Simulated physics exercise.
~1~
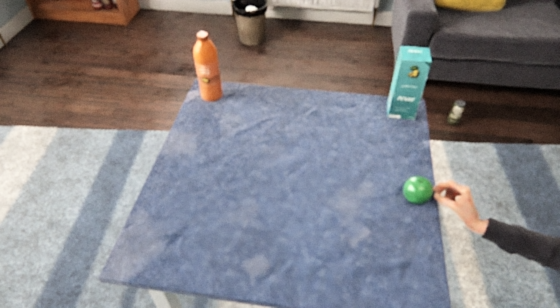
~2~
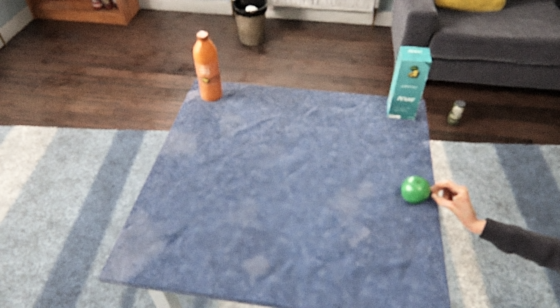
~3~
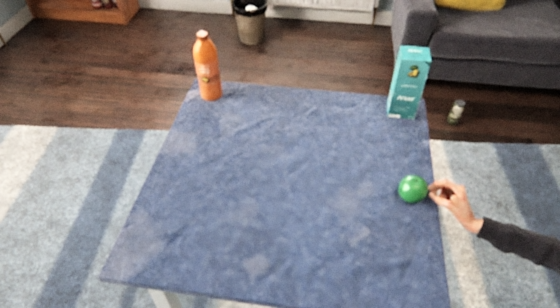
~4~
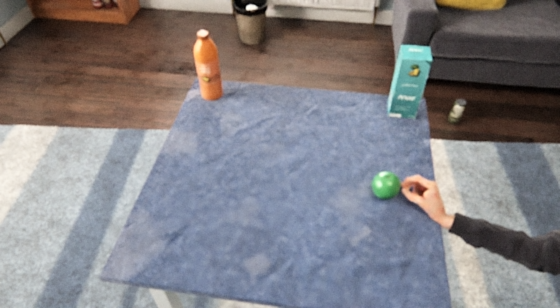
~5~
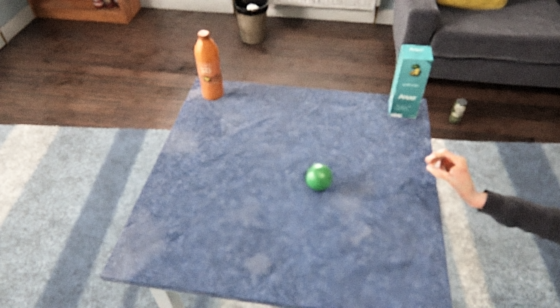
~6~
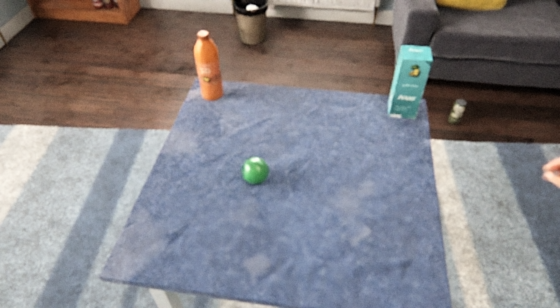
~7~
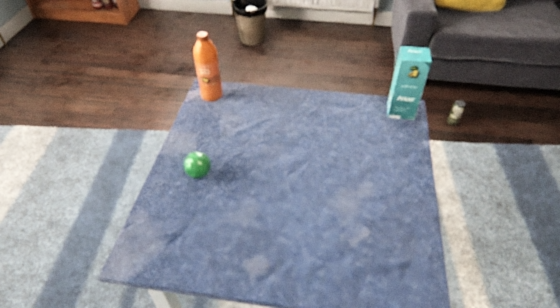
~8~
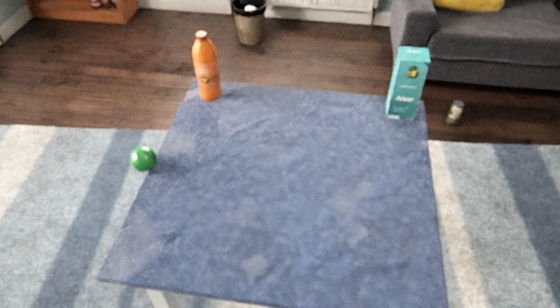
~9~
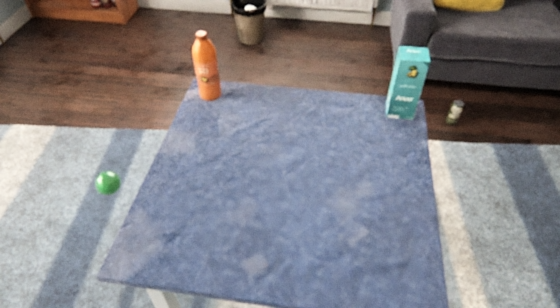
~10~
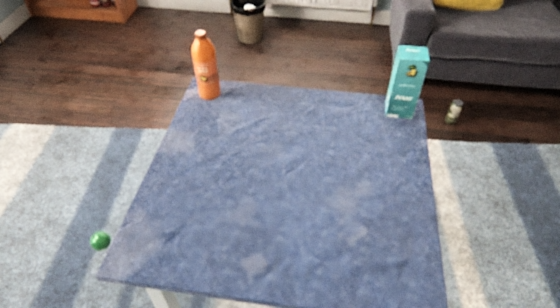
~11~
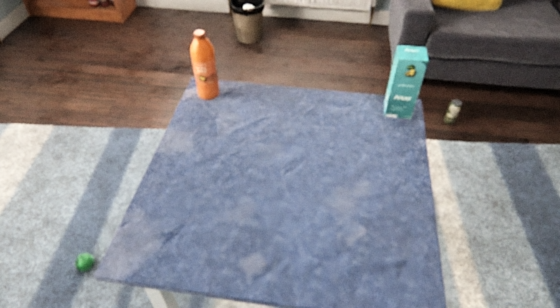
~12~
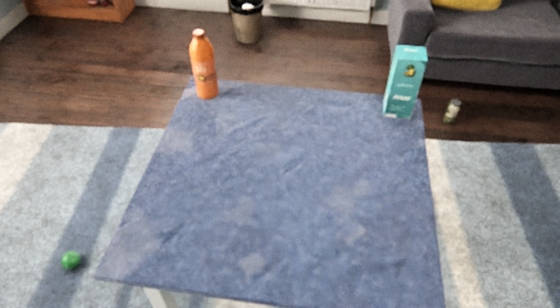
A green apple sits near the right edge of a table covered with a blue cloth, with a hand touching it from the right. An orange bottle and a turquoise carton stand at the far corners. The hand nudges the apple slowly at first, then sends it left and draws back out of view. The apple travels across the whole tabletop, passing in front of the bottle without touching it, and goes over the left edge. It drops to the striped rug and moves a little farther left, ending on the floor beside the table while the bottle and carton stay standing.
